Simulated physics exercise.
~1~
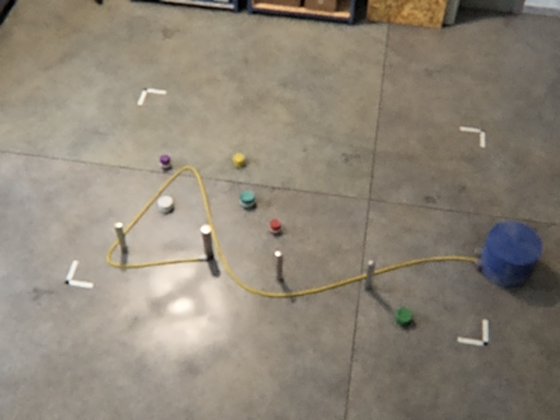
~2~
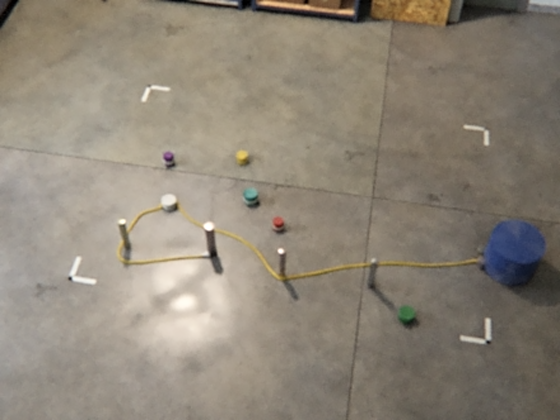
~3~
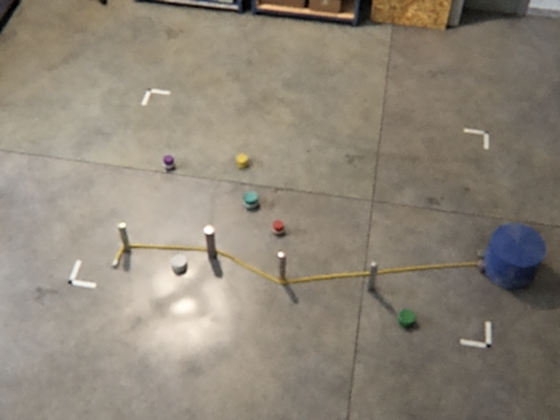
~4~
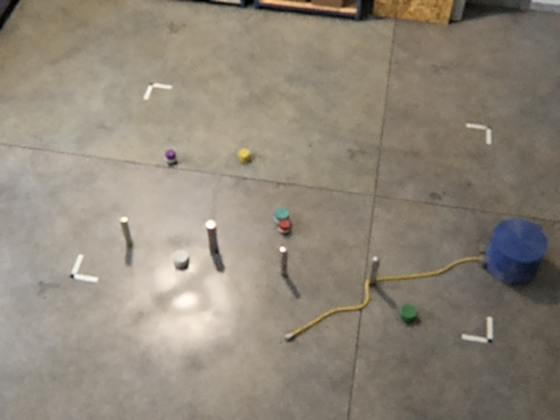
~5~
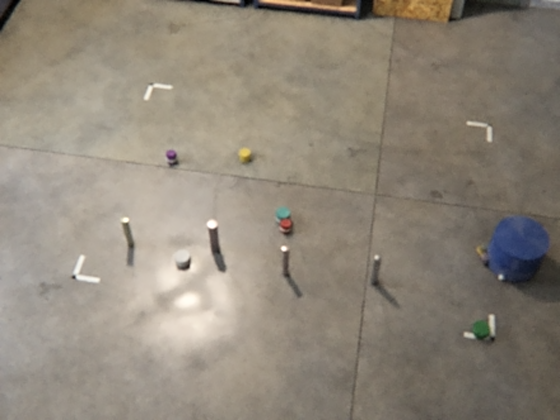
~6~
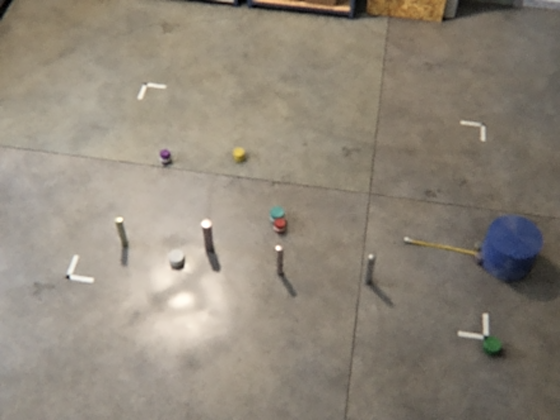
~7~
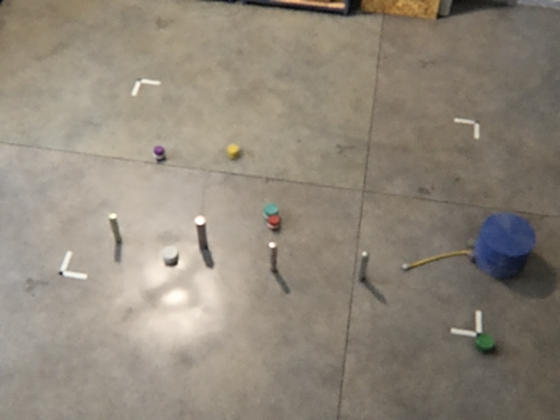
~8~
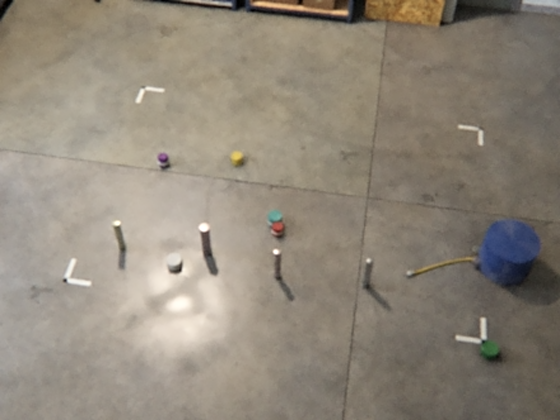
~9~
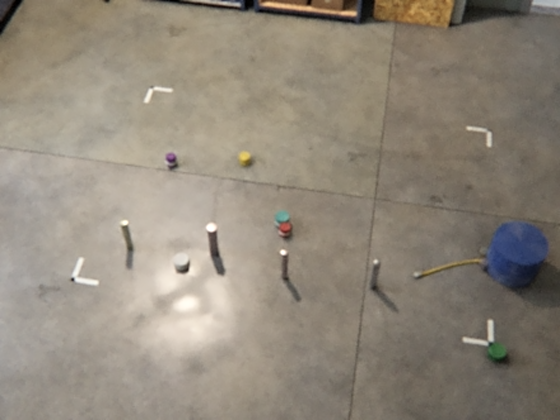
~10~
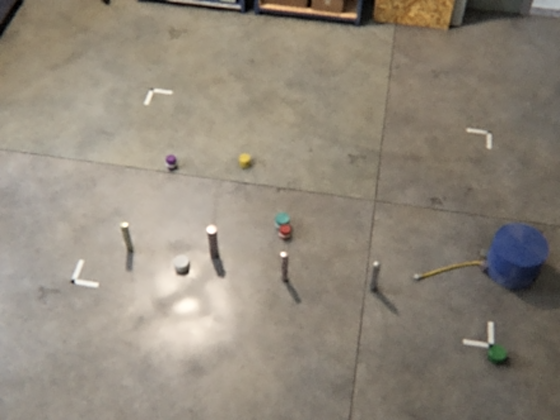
Workshop floor with a yellow lead pulling back past posts toward a blue drum, shifting white, teal and green containers, short end left out.
